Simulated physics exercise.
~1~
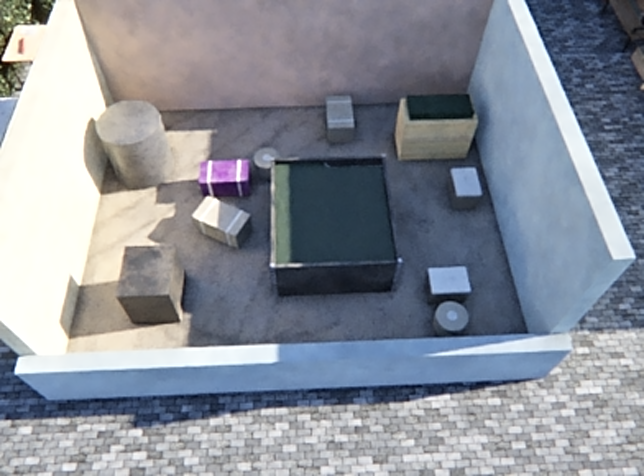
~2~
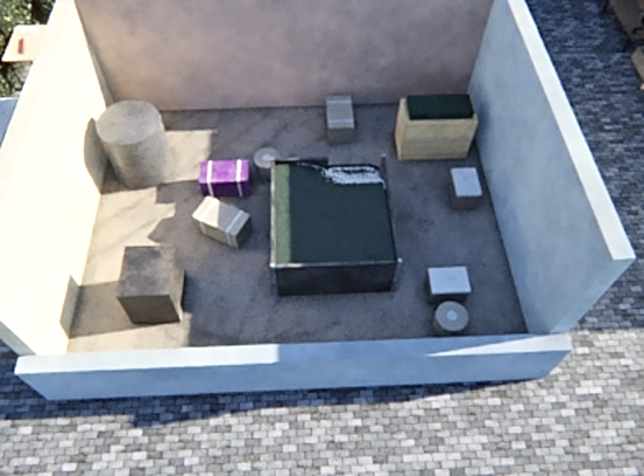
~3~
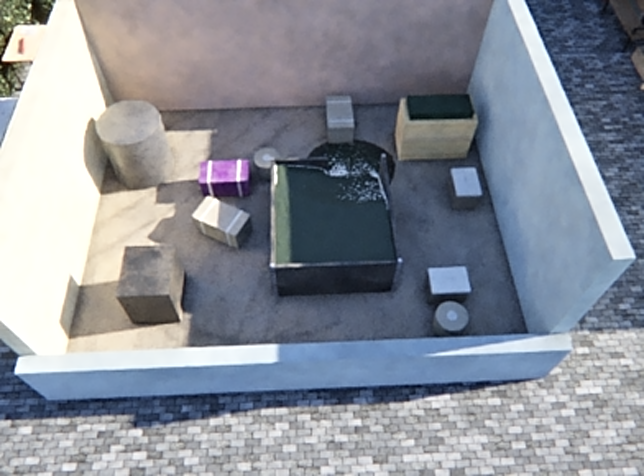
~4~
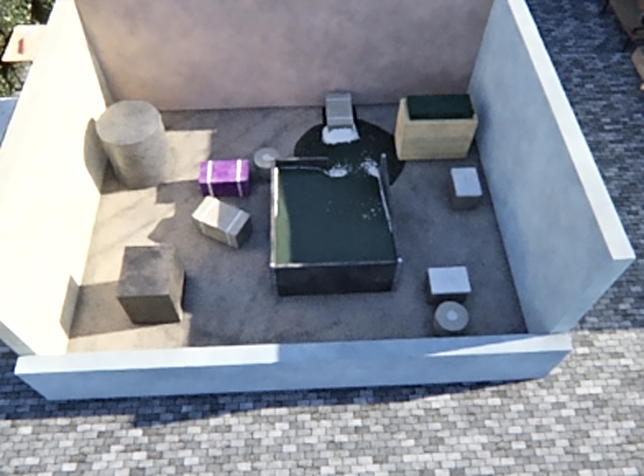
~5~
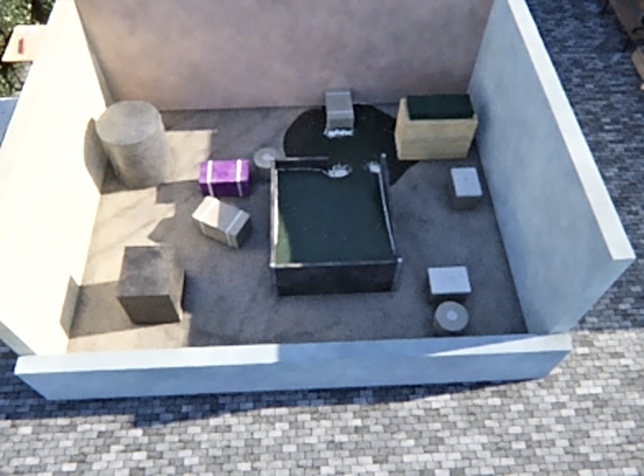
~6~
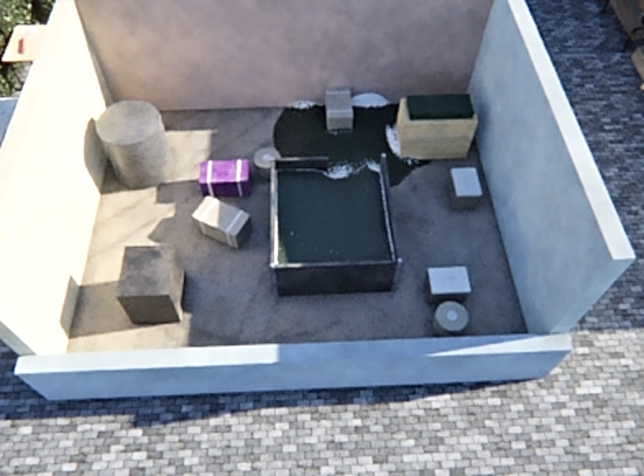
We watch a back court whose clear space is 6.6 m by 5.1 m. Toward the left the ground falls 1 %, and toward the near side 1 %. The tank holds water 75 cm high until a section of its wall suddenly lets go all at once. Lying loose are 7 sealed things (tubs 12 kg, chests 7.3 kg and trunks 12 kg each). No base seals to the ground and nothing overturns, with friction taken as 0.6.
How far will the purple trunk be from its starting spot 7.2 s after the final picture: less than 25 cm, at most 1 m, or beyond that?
It budges a fair bit.
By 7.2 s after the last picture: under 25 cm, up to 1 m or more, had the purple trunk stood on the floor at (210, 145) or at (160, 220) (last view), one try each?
At the first spot it winds up far off; at the second it winds up far off.
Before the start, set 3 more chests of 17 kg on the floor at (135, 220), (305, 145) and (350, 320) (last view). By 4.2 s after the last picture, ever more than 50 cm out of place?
Spot by spot, in turn: Falls short, exceeds it, falls short.
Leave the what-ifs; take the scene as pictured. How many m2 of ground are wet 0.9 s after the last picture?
About 10.5 m2.
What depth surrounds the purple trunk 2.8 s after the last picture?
About 2 cm.
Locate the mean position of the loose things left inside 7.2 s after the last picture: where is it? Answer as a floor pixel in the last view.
At about (269, 261).
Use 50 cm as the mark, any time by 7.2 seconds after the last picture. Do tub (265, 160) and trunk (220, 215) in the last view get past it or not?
The first never reached the threshold, and the second never reached the threshold.
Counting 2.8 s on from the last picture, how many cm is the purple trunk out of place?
About 20 cm out of place.
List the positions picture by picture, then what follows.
The first picture shows the purple trunk at (224, 171), on the bottom; 3.2 m2 under water; 0 of 7 have shifted.
The second picture shows the purple trunk at (224, 171) rests on the ground; 3.7 m2 under water; 0 of 7 have shifted.
The third picture shows the purple trunk at (224, 171) rests on the ground; 4.6 m2 under water; 0 of 7 have shifted.
The fourth picture shows the purple trunk at (224, 171), on the bottom; water covers 5.6 m2; 1 of 7 have shifted.
The fifth picture shows the purple trunk at (224, 171), on the bottom; 6.6 m2 under water; 1 of 7 have shifted.
The sixth picture shows the purple trunk at (224, 171) rests on the ground; 7.3 m2 under water; 1 of 7 have shifted.
Then, 0.9 s after the last picture the purple trunk is near (224, 171), 0.0 m from its start, aground; 1 afloat.
Then, 2.8 s after the last picture the purple trunk is near (224, 180), 0.2 m from its start, aground; 1 afloat.
Then, 4.8 s after the last picture the purple trunk is near (225, 181), 0.2 m from its start, aground; 2 afloat.
Then, 7.2 s after the last picture the purple trunk is near (231, 195), 0.5 m from its start, afloat; 4 afloat.
